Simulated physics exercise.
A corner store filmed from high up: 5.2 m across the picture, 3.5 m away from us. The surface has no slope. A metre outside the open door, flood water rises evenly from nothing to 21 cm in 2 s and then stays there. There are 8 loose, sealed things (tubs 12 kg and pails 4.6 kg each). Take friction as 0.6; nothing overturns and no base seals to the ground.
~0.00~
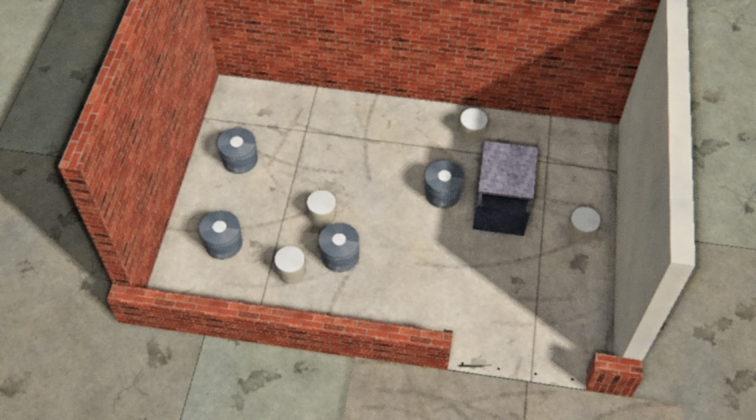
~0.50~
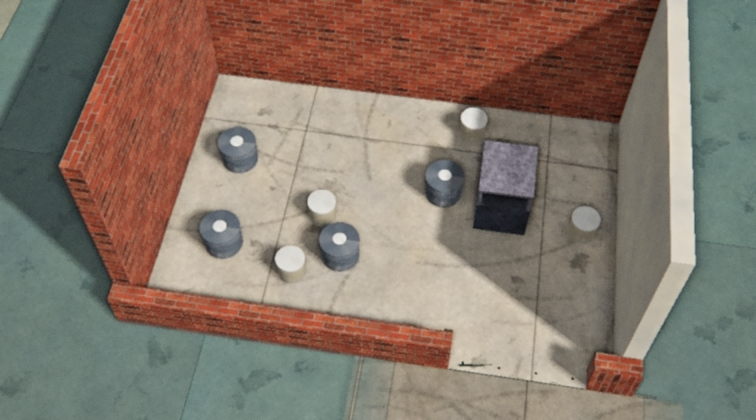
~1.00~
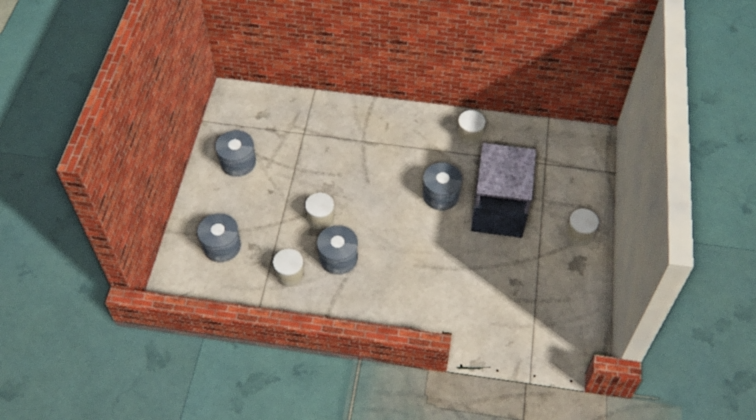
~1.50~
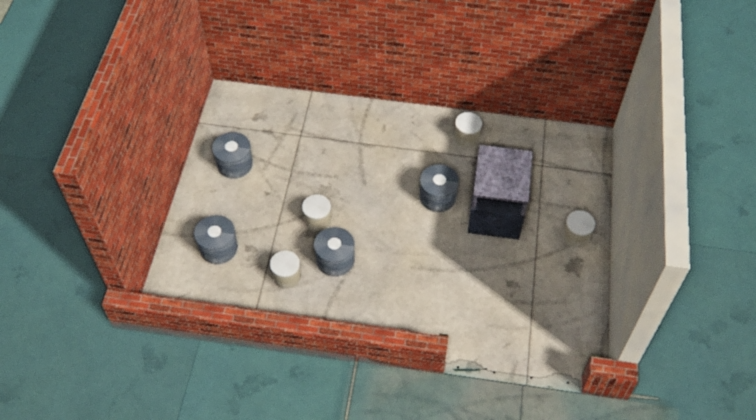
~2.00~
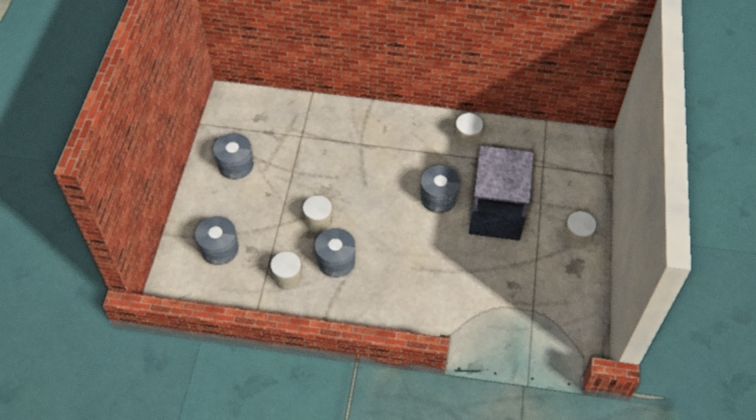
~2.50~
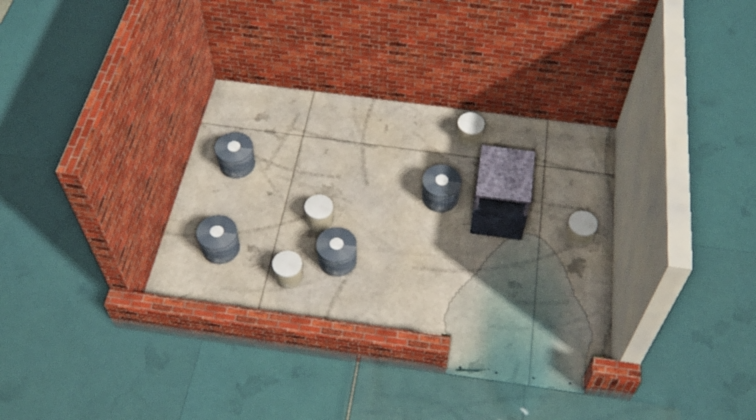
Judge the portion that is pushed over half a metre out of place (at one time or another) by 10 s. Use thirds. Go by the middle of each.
Share: Between one and two thirds.
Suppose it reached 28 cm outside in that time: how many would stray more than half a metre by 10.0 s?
Then 7.
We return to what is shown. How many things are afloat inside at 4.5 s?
I count 1.
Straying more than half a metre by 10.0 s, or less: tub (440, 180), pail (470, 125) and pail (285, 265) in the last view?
In that order: Under, over, less.
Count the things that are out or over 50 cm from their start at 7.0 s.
2 of them.
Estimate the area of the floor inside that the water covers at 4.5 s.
Some 9.5 m2.
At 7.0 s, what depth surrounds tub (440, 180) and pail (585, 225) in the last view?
Roughly 6 and 5 cm.
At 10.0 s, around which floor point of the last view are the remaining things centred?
At about (279, 220).
After 3.5 s 0 of 8 are over 50 cm from their spots; 0 afloat.
After 4.5 s 1 of 8 are over 50 cm from their spots; 1 afloat.
After 7.0 s 2 of 8 are over 50 cm from their spots; 1 afloat.
After 10.0 s 3 of 8 are over 50 cm from their spots, and 3 have been at some point; 4 afloat.
